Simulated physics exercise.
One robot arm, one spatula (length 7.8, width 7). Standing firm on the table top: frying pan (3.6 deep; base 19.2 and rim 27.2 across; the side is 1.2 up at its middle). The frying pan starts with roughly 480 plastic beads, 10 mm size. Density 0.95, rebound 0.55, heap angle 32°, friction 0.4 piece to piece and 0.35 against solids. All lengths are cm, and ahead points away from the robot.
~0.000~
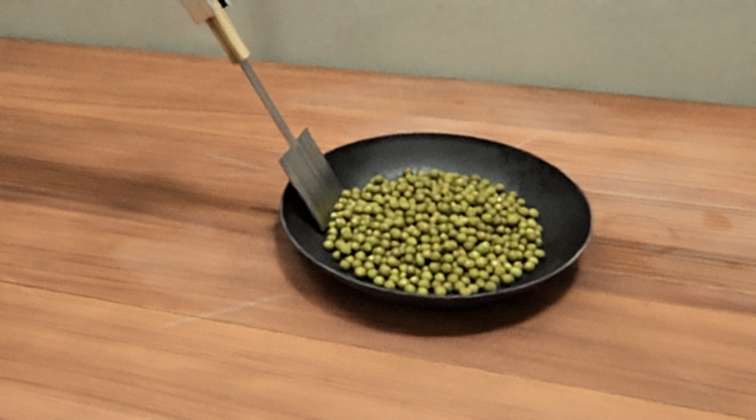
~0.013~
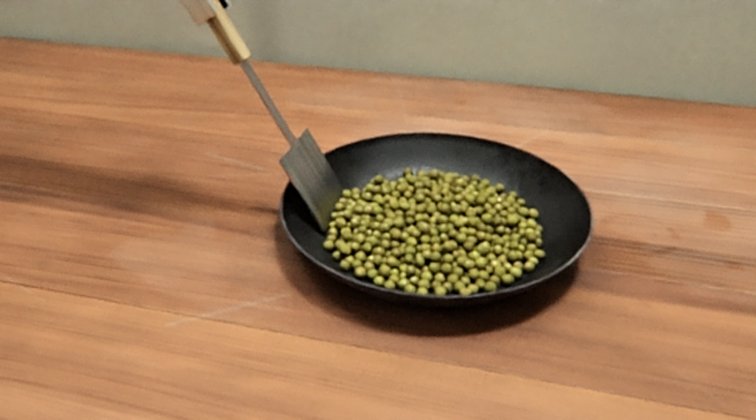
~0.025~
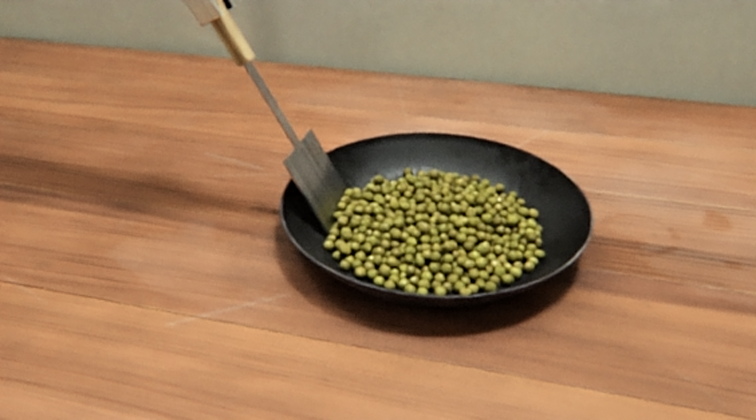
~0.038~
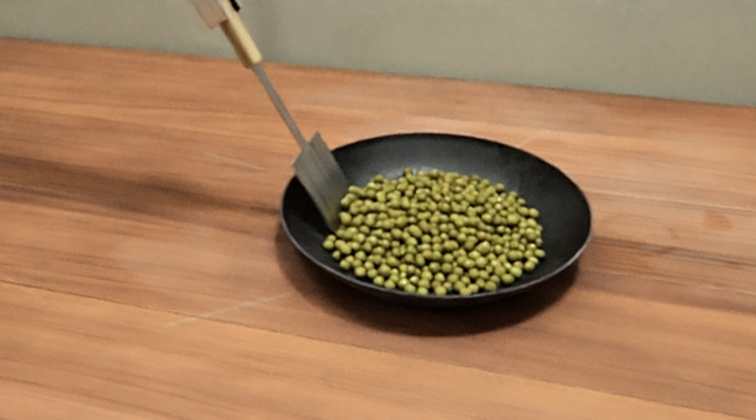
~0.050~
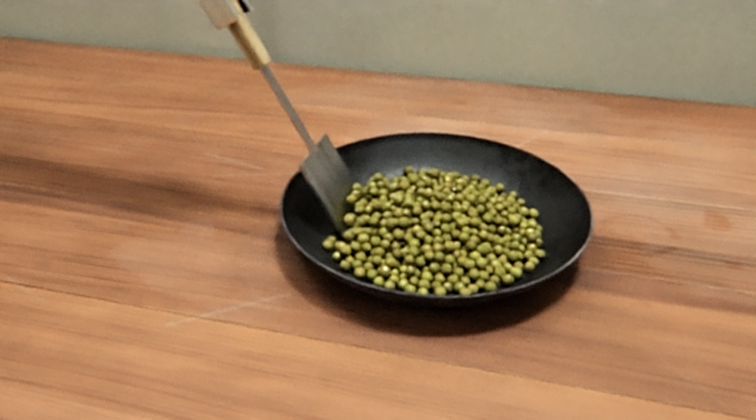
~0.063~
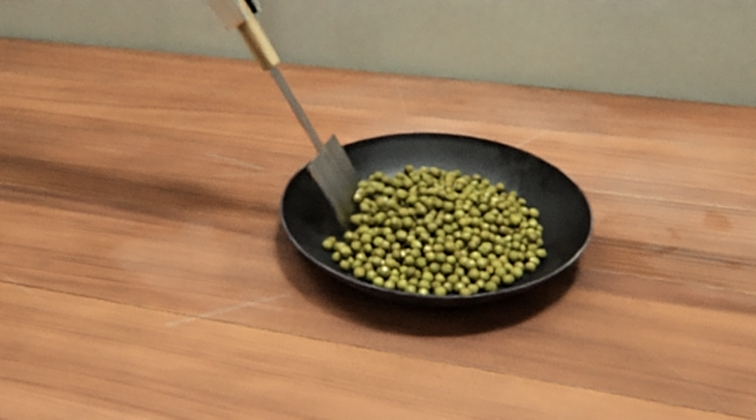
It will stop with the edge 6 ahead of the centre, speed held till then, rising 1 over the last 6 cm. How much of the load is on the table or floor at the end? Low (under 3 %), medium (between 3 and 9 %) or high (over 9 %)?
Share on the table or floor: Low (under 3 %).
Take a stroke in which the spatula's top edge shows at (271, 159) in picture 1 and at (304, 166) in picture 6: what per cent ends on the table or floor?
Some 0 per cent.
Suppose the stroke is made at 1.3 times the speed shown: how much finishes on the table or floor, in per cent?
Some 0 per cent.
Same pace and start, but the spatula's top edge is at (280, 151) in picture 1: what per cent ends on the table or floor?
About 0 per cent.
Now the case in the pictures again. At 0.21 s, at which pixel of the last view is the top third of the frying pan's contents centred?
At about (490, 222).
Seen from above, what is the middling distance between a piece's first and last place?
About 4 cm.
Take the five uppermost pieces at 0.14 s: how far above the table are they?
Some 3 cm.
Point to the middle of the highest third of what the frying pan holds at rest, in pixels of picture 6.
Around (531, 226).
After 0.14 s, sloping 61°, highest piece 3 above the table; 481 in the frying pan.
After 0.21 s, sloping 61°, highest piece 4 above the table; 481 in the frying pan.
After 0.45 s, sloping 61°, highest piece 4 above the table; 481 in the frying pan.
After 1.50 s, sloping 61°, highest piece 4 above the table; 481 in the frying pan.
In the end, 481 in the frying pan. That is 0 % on the table or floor.
